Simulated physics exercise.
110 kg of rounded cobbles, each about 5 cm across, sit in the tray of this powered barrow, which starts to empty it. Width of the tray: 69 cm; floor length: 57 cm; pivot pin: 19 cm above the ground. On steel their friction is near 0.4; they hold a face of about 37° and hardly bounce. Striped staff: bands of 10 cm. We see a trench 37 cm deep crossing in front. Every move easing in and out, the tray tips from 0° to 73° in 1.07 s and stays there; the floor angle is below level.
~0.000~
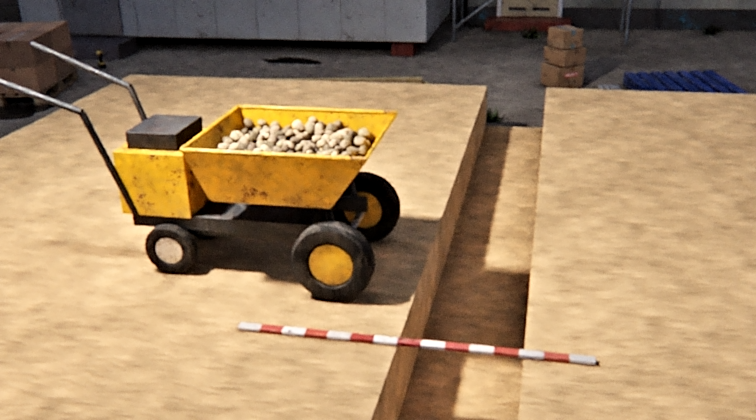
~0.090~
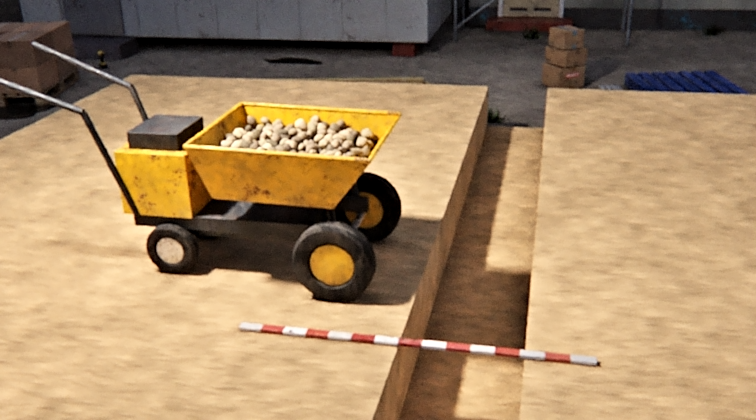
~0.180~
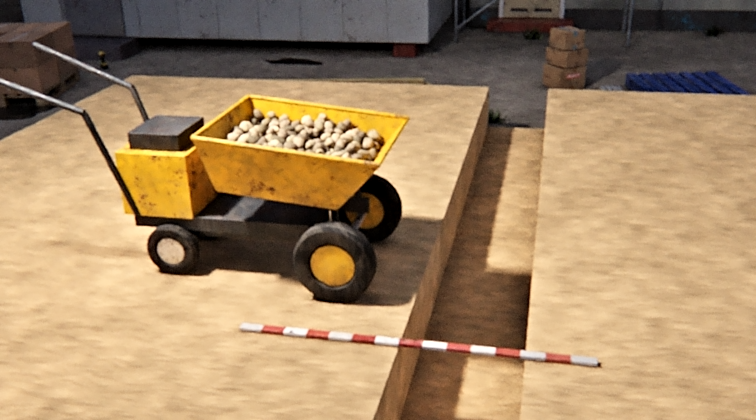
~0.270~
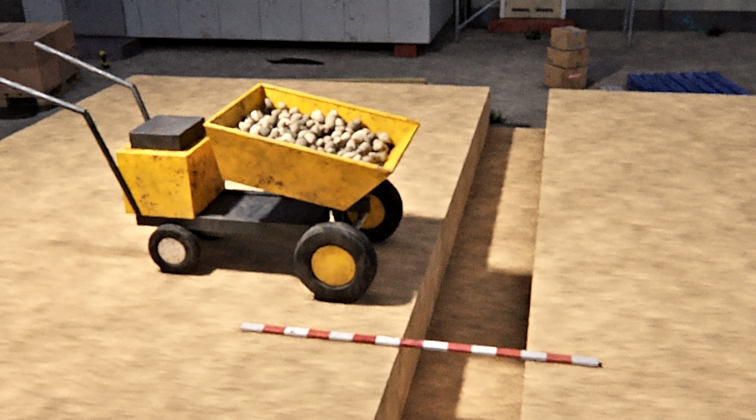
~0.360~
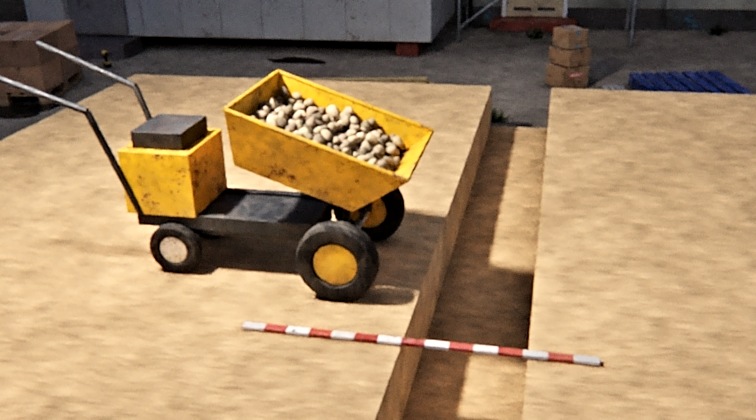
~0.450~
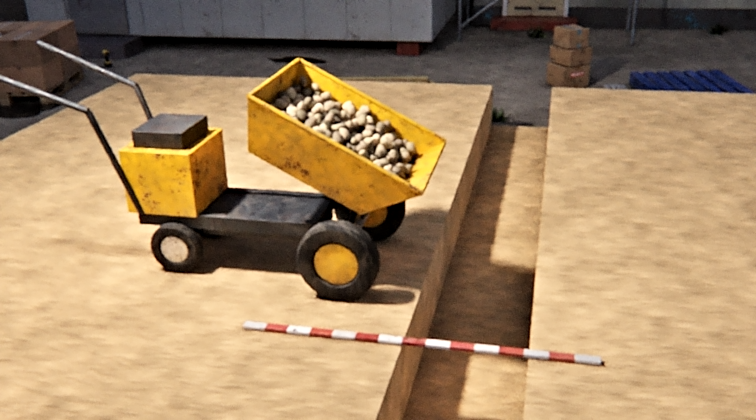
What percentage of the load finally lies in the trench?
About 91 per cent.
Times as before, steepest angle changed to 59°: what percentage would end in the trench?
Roughly 60 per cent would end in the trench.
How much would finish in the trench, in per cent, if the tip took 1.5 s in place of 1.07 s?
That works out at about 95 in a hundred.
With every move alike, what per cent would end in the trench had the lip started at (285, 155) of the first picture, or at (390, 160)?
Roughly 80 in a hundred from the first, 65 in a hundred from the second.
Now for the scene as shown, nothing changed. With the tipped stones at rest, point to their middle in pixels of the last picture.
Centre estimate: Around (500, 335).
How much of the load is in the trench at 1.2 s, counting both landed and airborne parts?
Some 40 per cent.
After 0.8 s the floor is at 61°; 100 % in the tray; the foremost stones are at (451, 215).
After 1.2 s the floor is at 73°; 57 % in the tray, 41 % in the trench, 2 % past the trench; the foremost stones are at (551, 280).
After 1.5 s the floor is at 73°; 21 % in the tray, 70 % in the trench, 9 % past the trench; the foremost stones are at (631, 281).
After 3.5 s the floor is at 73°; 0 % in the tray, 91 % in the trench, 9 % past the trench; the foremost stones are at (683, 297).
